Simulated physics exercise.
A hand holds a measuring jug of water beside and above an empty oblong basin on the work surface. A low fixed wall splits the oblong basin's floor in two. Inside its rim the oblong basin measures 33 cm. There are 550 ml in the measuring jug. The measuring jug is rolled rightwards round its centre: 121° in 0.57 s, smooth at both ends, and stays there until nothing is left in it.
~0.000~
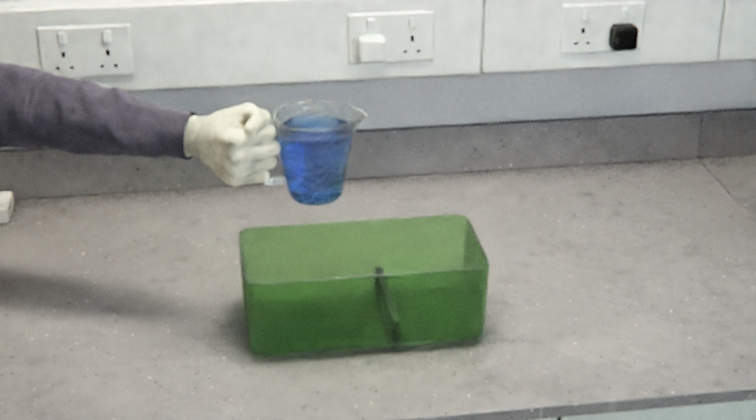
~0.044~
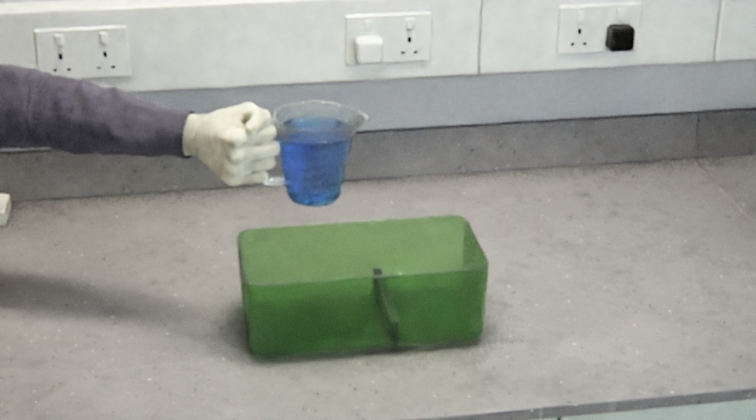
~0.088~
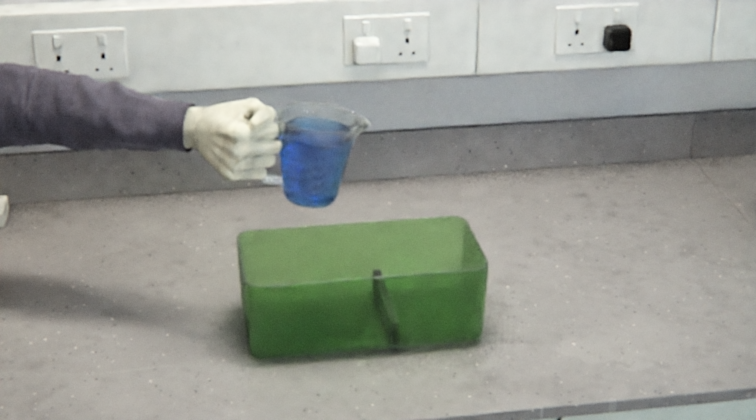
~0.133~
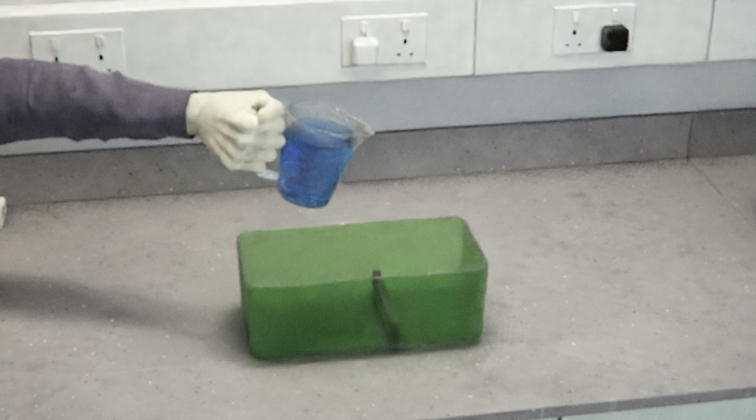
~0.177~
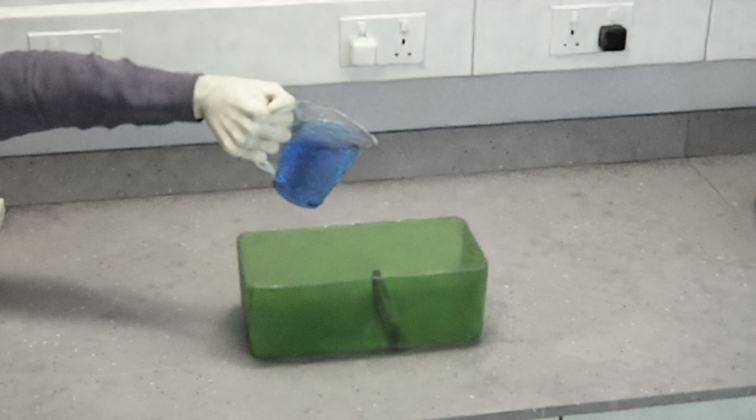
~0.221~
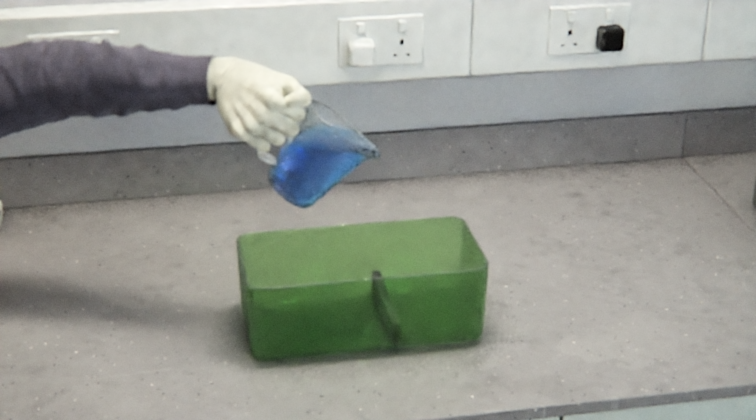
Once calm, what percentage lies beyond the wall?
The far part has some 54 per cent.
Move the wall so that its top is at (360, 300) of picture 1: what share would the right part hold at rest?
Then about 85 per cent.
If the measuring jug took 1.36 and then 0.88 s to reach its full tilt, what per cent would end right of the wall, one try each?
In turn about 85 and 75 per cent.
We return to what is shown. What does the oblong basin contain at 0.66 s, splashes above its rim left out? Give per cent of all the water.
About 88 per cent.
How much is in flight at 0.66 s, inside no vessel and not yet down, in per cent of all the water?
About 10 per cent.
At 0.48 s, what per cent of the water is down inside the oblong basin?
Some 38 per cent.
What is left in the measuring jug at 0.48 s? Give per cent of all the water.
Near 34 in a hundred.
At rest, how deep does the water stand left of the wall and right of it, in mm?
Some 8 mm on the left and 16 mm on the right.
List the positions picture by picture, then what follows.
It leans 0°; its right rim is at (367, 113); the water meets the walls at (278, 128) and (352, 124); the oblong basin's rim runs from (242, 257) to (478, 241); the wall's top is at (387, 294), in the first picture.
It leans 2°; its right rim is at (367, 116); the water meets the walls at (278, 128) and (352, 126), in the second picture.
It leans 7°; its right rim is at (370, 122); the water meets the walls at (281, 128) and (354, 129), in the third picture.
It leans 16°; its right rim is at (375, 130); the water meets the walls at (285, 128) and (359, 133), in the fourth picture.
It leans 27°; its right rim is at (378, 141); the water meets the walls at (288, 134) and (364, 135), in the fifth picture.
It leans 40°; its right rim is at (380, 156); the water meets the walls at (285, 148) and (377, 147); 1 per cent is over the edge, in the sixth picture.
By 0.48 s the tilt is 113° and 33 per cent is still to pour, 2 is left of the wall and 37 right of it.
By 0.66 s the tilt is 121° and 1 per cent is still to pour, 35 is left of the wall and 53 right of it.
By 0.86 s the tilt is 121° and 0 per cent is still to pour, 42 is left of the wall and 54 right of it.
By 1.07 s the tilt is 121° and 0 per cent is still to pour, 42 is left of the wall and 54 right of it.
At rest 42 per cent lies left of the wall, 54 right of it and 4 outside.
